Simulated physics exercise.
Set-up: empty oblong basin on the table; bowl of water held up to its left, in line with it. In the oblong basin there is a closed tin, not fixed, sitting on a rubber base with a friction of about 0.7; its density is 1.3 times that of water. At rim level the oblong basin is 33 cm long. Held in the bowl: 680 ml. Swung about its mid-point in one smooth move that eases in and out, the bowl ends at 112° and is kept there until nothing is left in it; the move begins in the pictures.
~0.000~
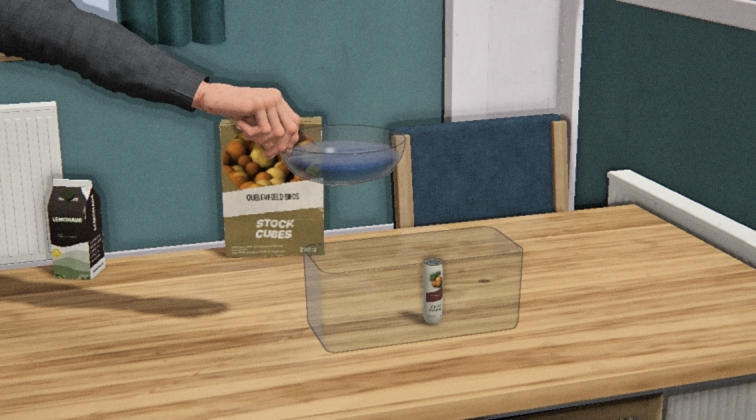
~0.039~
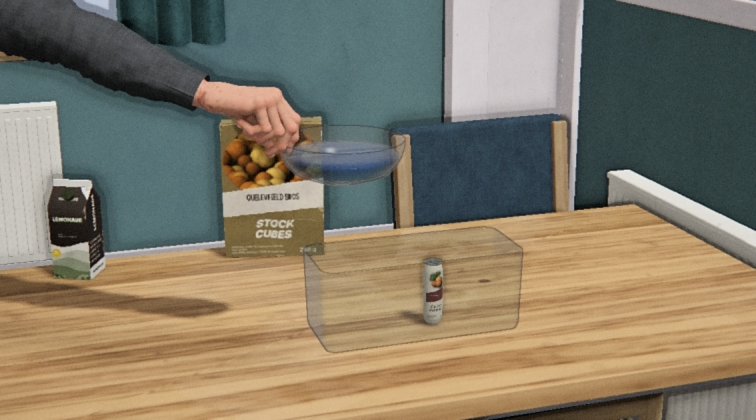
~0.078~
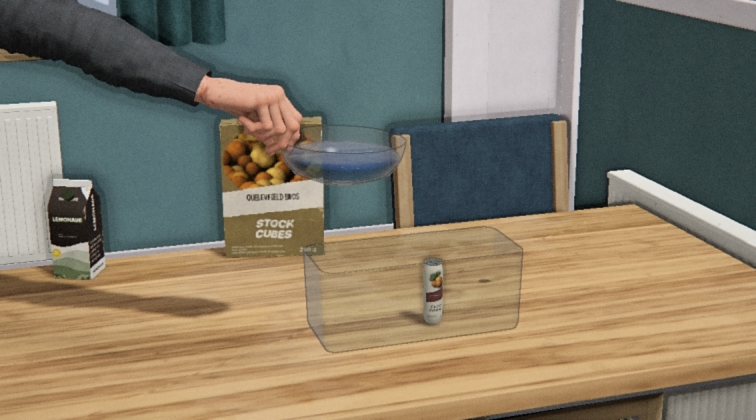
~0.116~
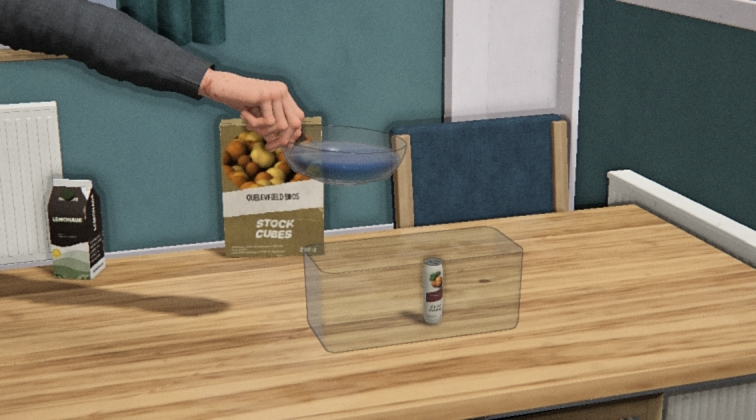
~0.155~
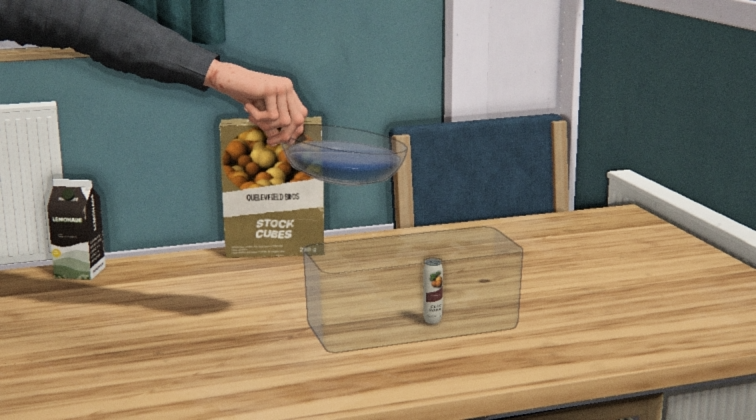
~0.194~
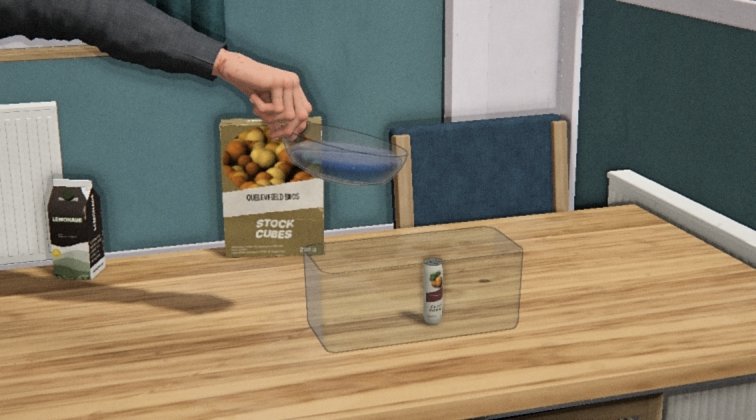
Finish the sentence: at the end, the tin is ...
Standing on its base.
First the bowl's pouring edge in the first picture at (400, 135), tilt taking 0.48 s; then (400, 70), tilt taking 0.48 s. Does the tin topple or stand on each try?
Try 1: Tipped over; try 2: Still standing.
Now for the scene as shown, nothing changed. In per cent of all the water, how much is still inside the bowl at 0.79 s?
About 0 percent.
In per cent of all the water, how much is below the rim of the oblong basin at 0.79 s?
I'd put it at roughly 96 per cent.
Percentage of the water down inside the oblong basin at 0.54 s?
Around 26 percent.
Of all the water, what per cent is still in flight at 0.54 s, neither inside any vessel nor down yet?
Near 60 per cent at that moment.
By 0.54 s the tilt is 80° and 14 per cent is still to pour; the tin stands where it began.
By 0.79 s the tilt is 111° and 0 per cent is still to pour; the tin stands where it began.
By 1.05 s the tilt is 112° and 0 per cent is still to pour; the tin stands where it began.
By 1.34 s the tilt is 112° and 0 per cent is still to pour; the tin stands where it began.
At rest the tin stands where it began.
